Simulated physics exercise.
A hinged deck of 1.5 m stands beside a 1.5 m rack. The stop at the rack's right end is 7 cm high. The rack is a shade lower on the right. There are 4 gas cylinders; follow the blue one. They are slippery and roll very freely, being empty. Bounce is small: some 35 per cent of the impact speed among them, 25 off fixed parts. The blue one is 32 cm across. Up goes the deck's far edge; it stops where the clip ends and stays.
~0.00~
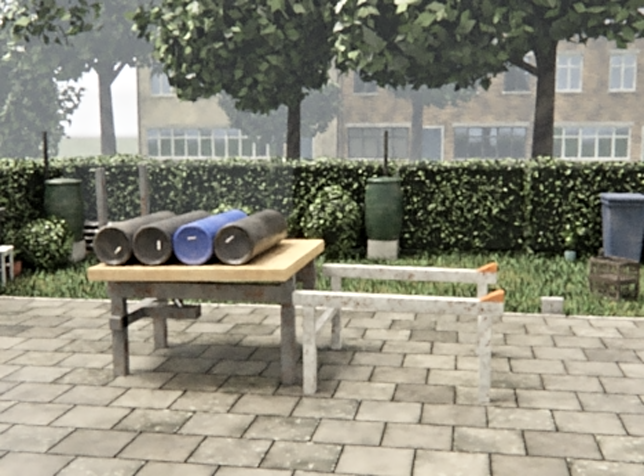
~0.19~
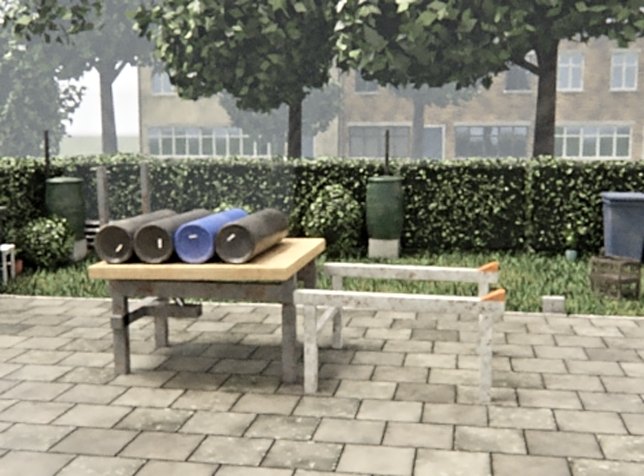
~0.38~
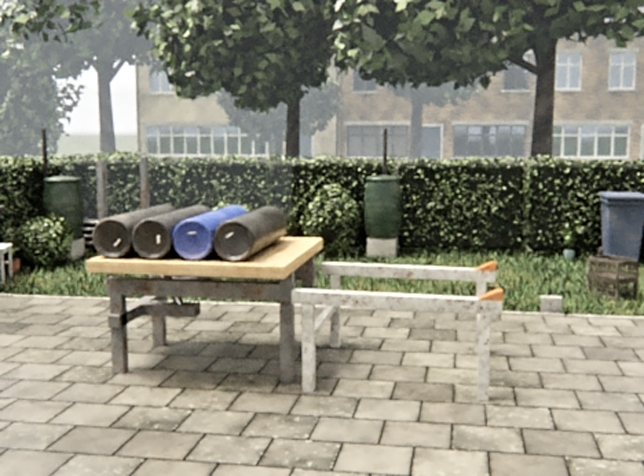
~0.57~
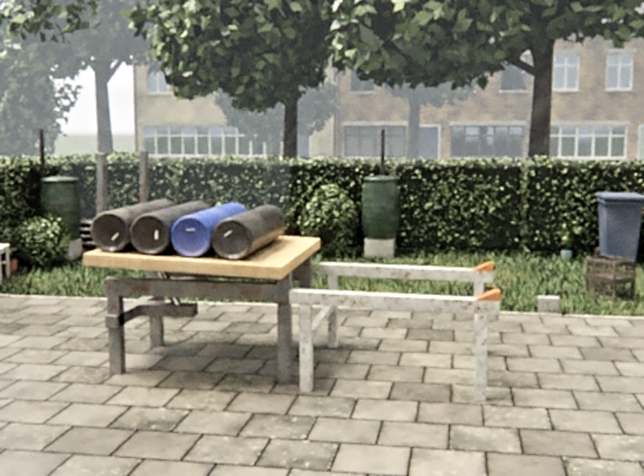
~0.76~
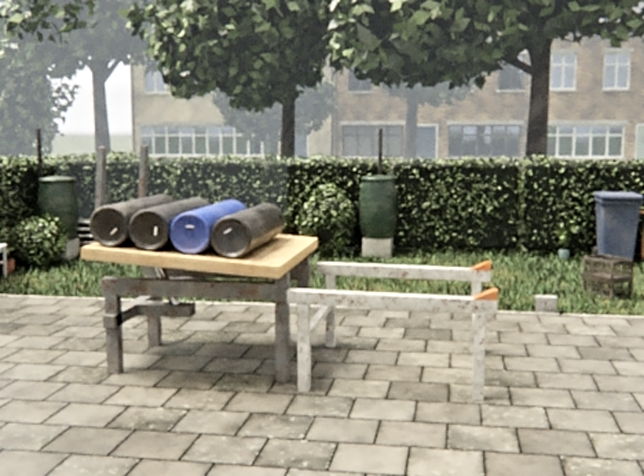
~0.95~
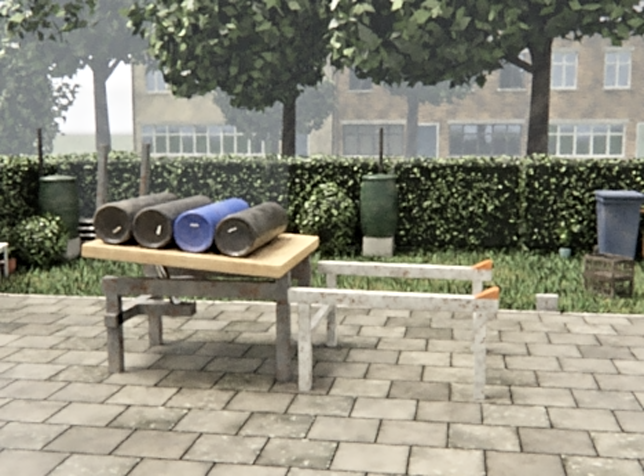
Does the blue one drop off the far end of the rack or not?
Blue stays inside the stop.
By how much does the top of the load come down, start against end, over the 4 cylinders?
Roughly 20 cm.
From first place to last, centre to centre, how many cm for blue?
Moved: Blue 200.
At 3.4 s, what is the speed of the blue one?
About 0.8 m/s.
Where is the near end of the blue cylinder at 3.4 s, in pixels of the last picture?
At about (371, 272).
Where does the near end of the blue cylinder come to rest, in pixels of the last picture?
Near (459, 276).
Then, 3.4 s in, blue is on the rack, 90 cm from the rack's far end, rolling right; 0 past the stop so far.
In the end (6.8 s), blue is on the rack, 30 cm from the rack's far end; 1 past the stop so far.
